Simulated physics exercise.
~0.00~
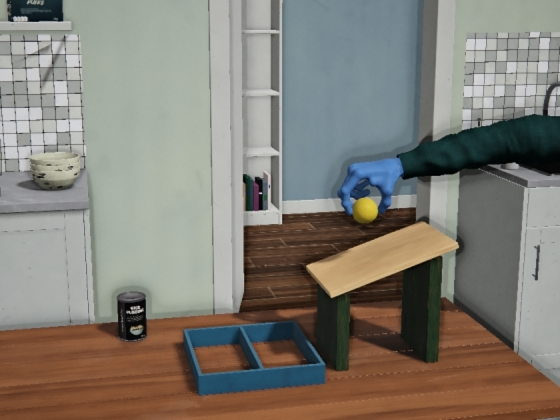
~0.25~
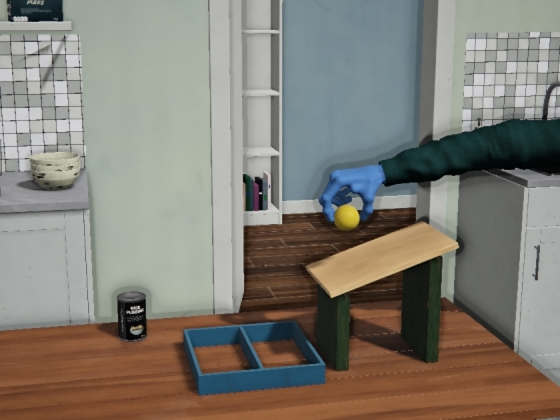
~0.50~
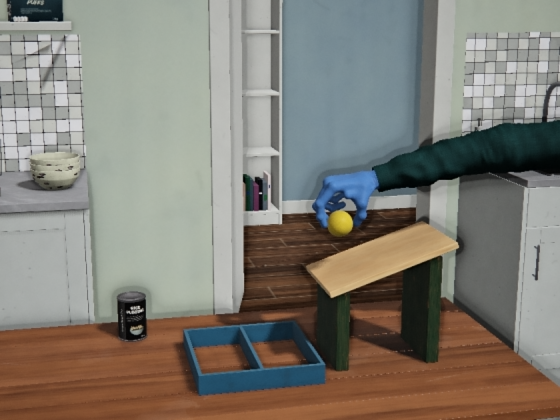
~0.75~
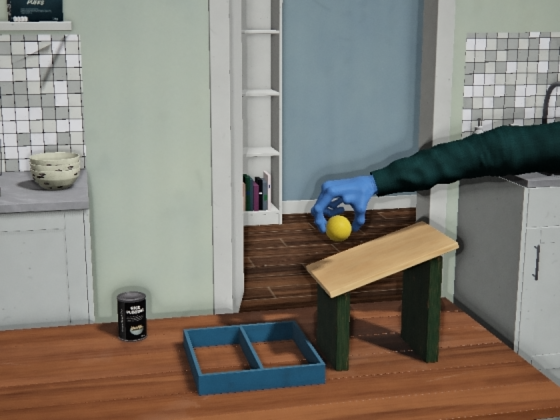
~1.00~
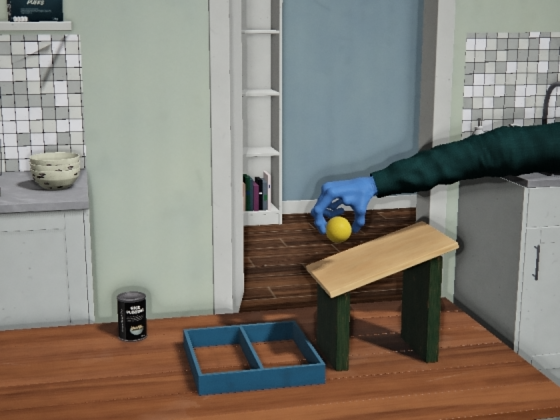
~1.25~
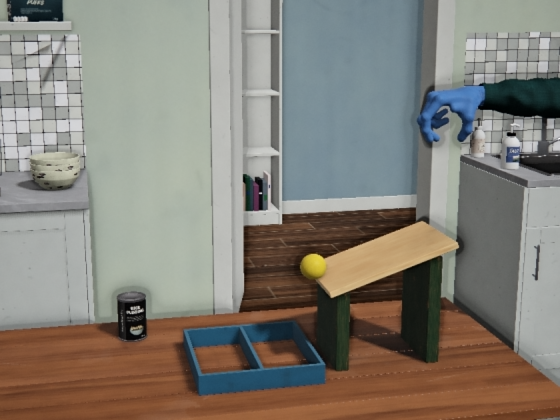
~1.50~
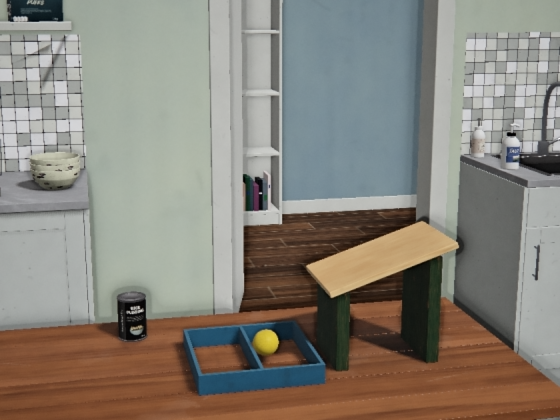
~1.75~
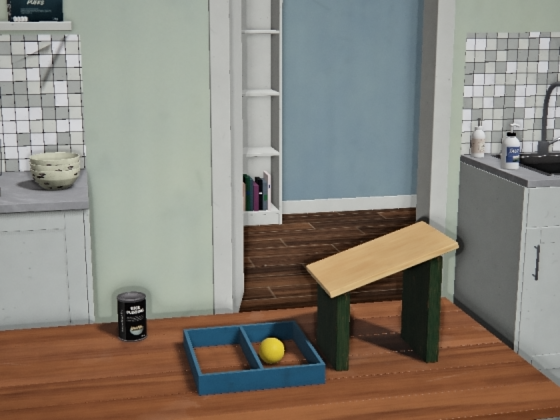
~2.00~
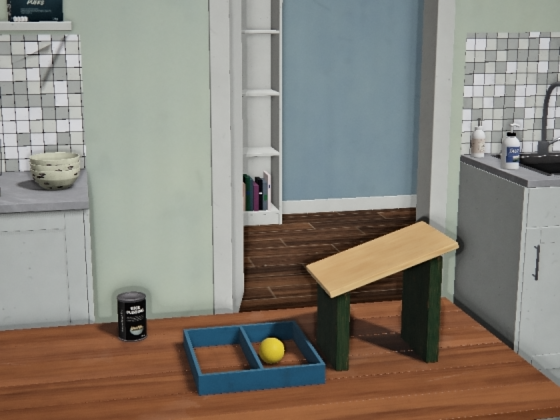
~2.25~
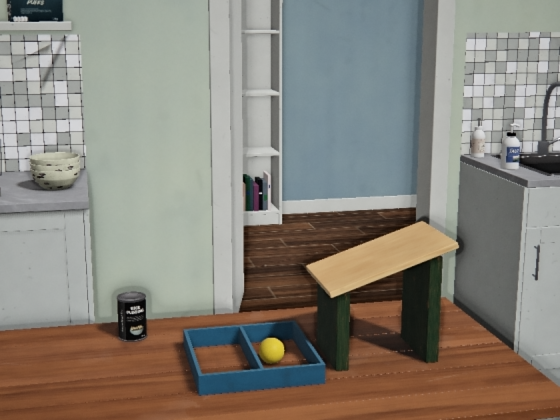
A gloved hand releases a yellow lemon above a slanted board, and it lands in the tray's nearer bay.
